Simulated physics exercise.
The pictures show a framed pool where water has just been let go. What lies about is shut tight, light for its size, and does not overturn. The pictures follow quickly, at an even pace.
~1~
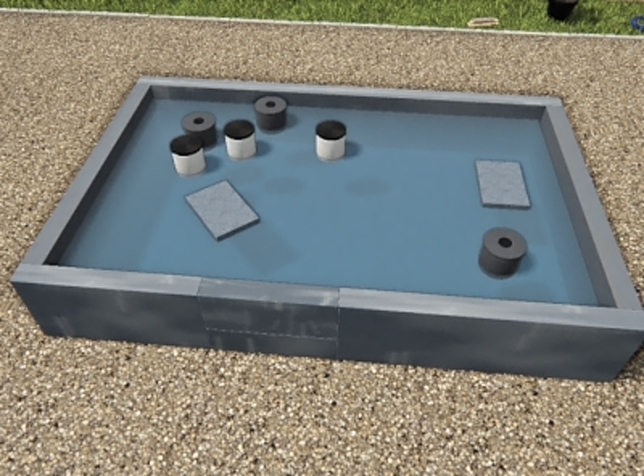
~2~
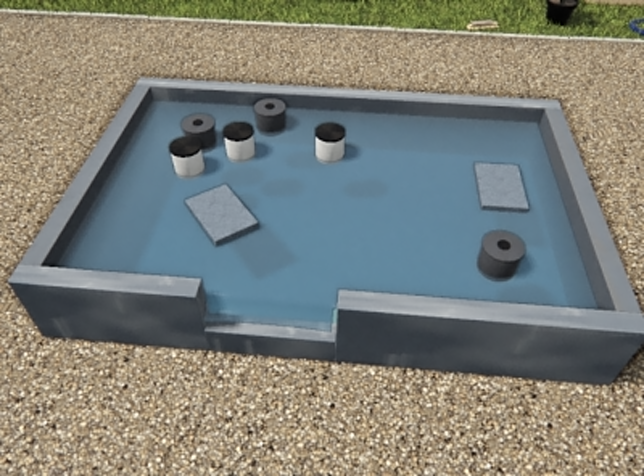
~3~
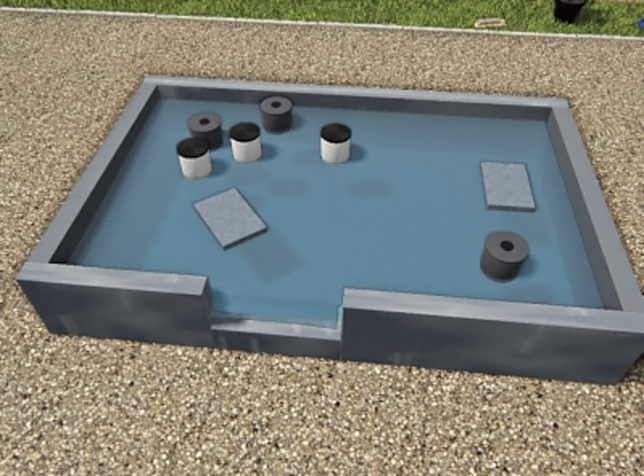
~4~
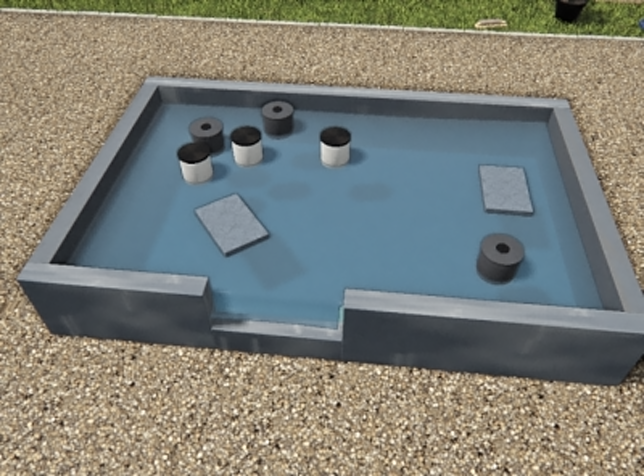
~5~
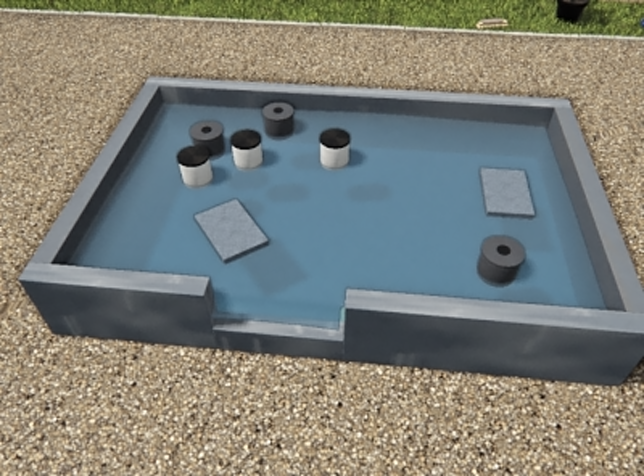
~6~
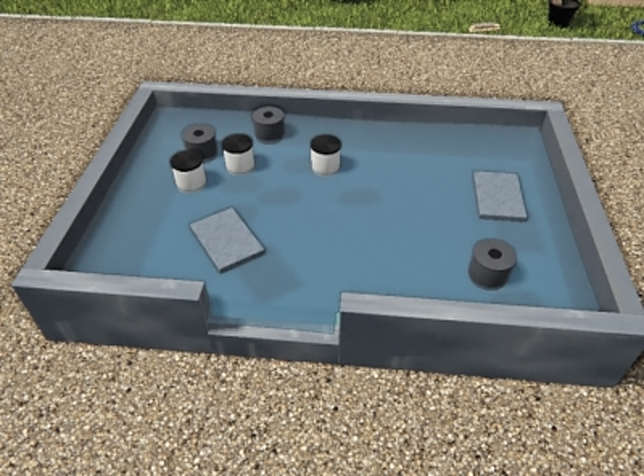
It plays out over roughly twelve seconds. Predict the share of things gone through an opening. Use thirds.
It is not even a third.
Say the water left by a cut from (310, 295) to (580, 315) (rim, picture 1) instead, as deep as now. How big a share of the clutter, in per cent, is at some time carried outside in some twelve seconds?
About 20 per cent.
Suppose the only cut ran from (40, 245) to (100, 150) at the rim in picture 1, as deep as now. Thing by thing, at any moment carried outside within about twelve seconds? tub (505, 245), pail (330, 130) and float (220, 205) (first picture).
One after the other: Stays, stays, yes.
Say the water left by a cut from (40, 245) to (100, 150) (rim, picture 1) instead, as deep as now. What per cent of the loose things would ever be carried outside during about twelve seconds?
About 40 per cent.
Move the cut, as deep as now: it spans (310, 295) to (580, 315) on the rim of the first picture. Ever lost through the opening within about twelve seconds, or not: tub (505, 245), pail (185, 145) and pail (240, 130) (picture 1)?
In that order: Washed out, stays, stays.
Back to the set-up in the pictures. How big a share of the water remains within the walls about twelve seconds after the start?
Close to 70 %.
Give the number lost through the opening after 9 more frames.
1 of them.
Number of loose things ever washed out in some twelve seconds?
That makes 1.
A moment on, 0 of 8 are out; 8 afloat.
Next, 1 of 8 are out; 7 afloat.
Later, 1 of 8 are out; 7 afloat.
In the end, 1 of 8 are out; 7 afloat.
